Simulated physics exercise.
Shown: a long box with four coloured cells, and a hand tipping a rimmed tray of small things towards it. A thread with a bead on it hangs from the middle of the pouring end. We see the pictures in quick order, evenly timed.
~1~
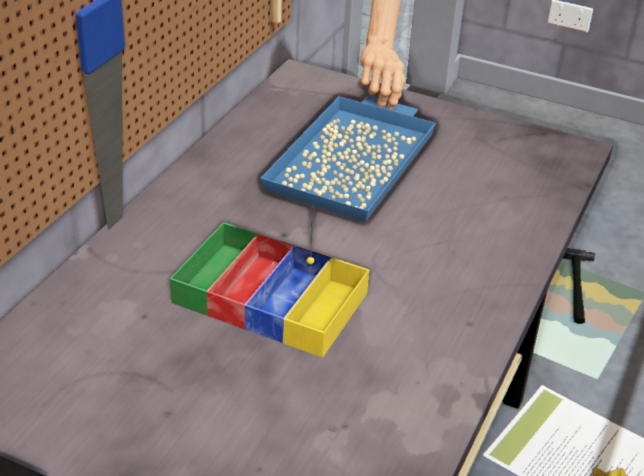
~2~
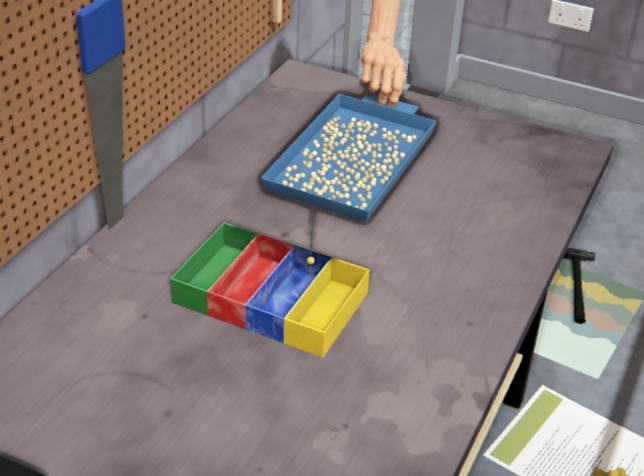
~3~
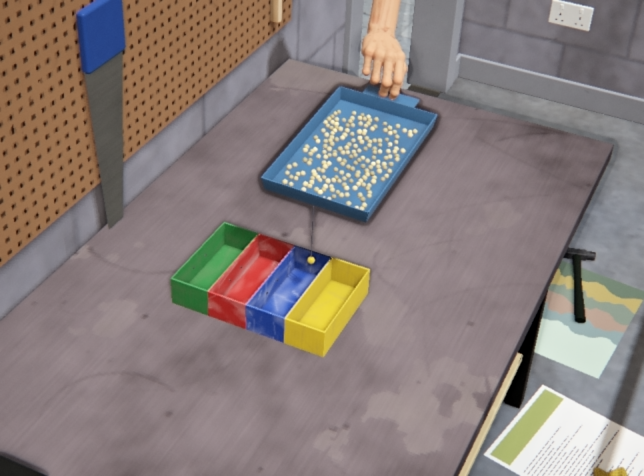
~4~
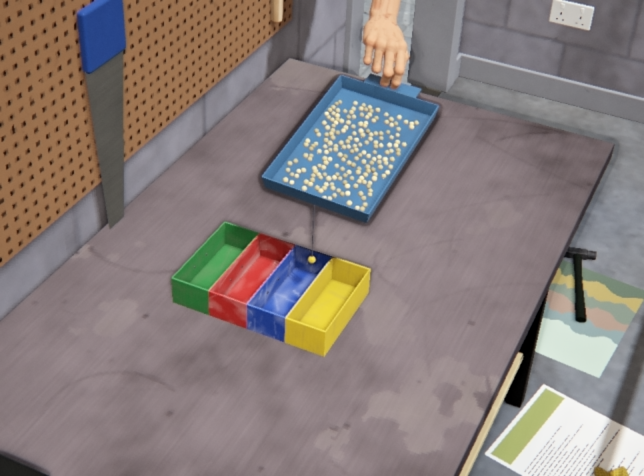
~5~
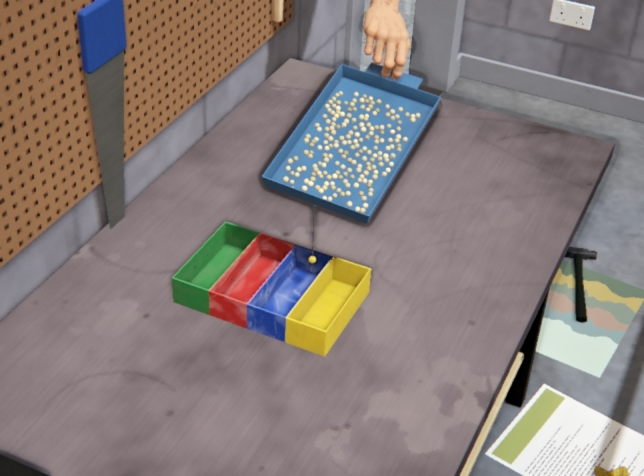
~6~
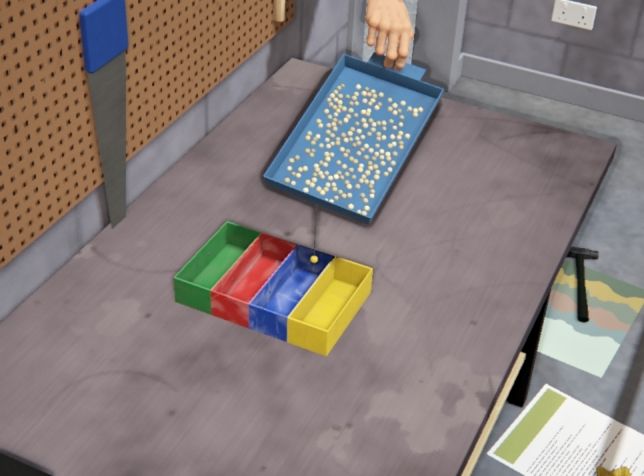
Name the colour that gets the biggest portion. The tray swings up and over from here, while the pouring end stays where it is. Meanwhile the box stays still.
Yellow.
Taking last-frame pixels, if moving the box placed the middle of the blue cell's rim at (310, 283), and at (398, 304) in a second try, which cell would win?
So the first one goes to that yellow cell and the second to the red one.
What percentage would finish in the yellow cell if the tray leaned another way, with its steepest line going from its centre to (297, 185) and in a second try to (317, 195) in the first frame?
I'd say roughly 0 percent with the first slope, 30 percent with the other.
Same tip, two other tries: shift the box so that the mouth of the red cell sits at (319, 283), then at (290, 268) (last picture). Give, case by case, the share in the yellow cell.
In the first position around 0 percent, in the second around 60 percent.
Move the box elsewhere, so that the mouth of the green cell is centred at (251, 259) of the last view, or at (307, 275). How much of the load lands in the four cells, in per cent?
Well, you'd get about 100 per cent and then about 100 per cent.
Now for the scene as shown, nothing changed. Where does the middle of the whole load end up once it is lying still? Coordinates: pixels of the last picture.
Resting centre, last picture - approx. (336, 319).
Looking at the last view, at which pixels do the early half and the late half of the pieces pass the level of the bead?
I'd say around (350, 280) at first, then around (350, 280).
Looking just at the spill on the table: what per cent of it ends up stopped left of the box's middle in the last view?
Close to 0 per cent of the spill, I think.
Soon after the last picture, tray tipped steeply; nearly all on the tray; a small part falling or outside the box.
A little later, tray tipped right over; most on the tray; a small part in the yellow cell; a stray few in the blue cell; about a quarter falling or outside the box.
Later still, tray tipped past a quarter turn; about half in the yellow cell; a small part in the blue cell; about a third falling or outside the box.
At rest, tray tipped past a quarter turn; about half in the yellow cell; a small part in the blue cell; none in the red cell; none in the green cell; about a third outside the box.
